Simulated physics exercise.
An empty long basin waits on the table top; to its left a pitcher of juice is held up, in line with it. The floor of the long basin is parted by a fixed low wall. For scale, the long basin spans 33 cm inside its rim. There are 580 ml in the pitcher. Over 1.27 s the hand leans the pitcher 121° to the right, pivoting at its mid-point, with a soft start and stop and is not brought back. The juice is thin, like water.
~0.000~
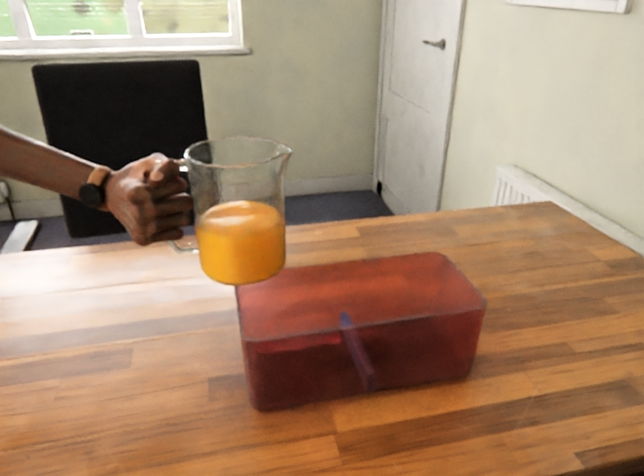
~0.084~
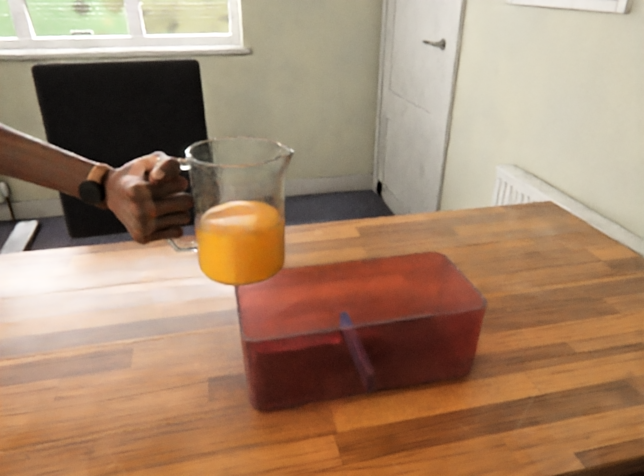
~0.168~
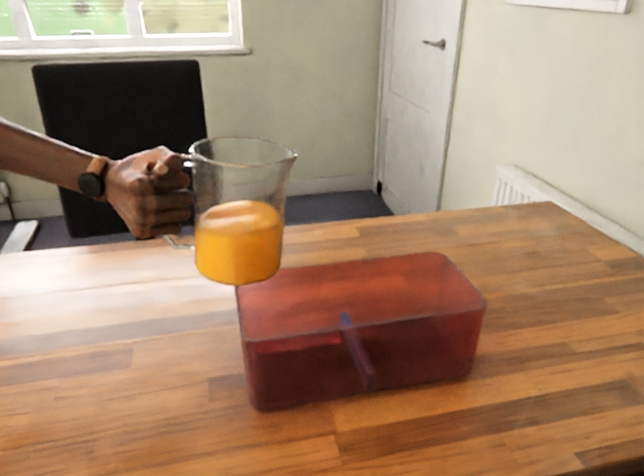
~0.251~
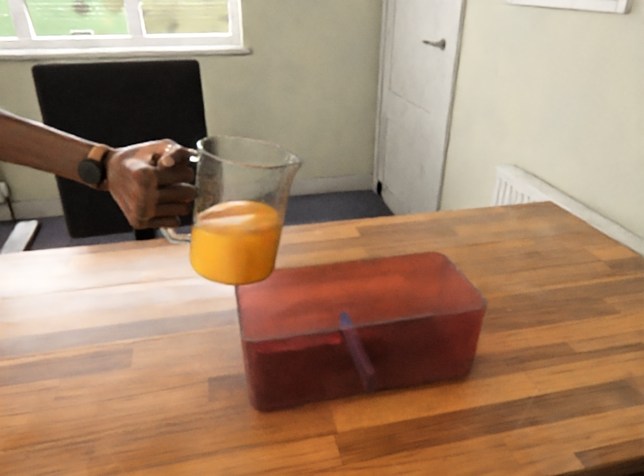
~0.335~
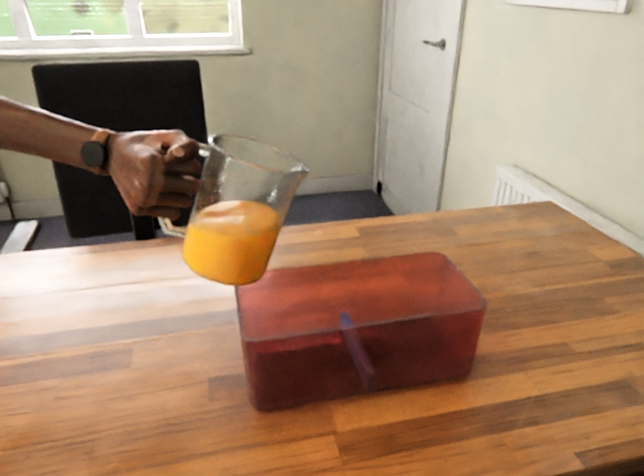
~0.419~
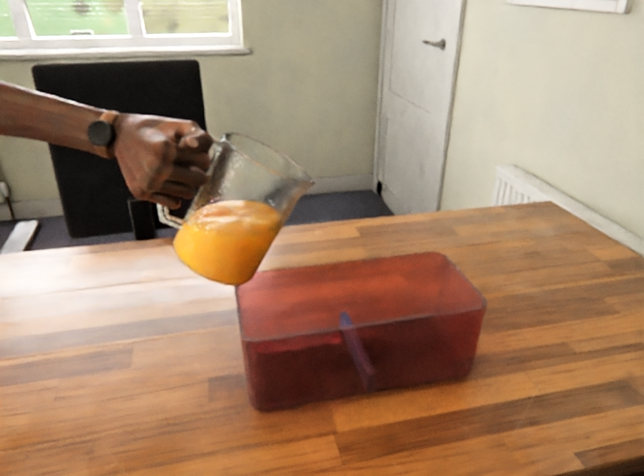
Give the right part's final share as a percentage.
About 22 per cent.
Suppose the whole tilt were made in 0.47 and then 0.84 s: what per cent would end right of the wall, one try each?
In turn about 15 and 10 per cent.
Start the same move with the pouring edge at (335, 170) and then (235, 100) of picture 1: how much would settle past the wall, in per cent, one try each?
First 80, then 10 per cent.
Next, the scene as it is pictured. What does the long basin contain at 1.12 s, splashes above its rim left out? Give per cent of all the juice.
Some 68 per cent.
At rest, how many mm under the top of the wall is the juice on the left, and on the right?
Some 14 mm on the left and 28 mm on the right.
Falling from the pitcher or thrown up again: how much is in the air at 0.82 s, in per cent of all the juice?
Near 10 in a hundred.
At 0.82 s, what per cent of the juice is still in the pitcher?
About 88 per cent.
Then, 0.82 s in, the tilt is 88° and 89 per cent is still to pour, 0 is left of the wall and 0 right of it.
Then, 1.12 s in, the tilt is 117° and 19 per cent is still to pour, 49 is left of the wall and 18 right of it.
Then, 1.43 s in, the tilt is 121° and 0 per cent is still to pour, 77 is left of the wall and 21 right of it.
Then, 1.77 s in, the tilt is 121° and 0 per cent is still to pour, 76 is left of the wall and 22 right of it.
Finally, 76 per cent lies left of the wall, 22 right of it and 2 outside.
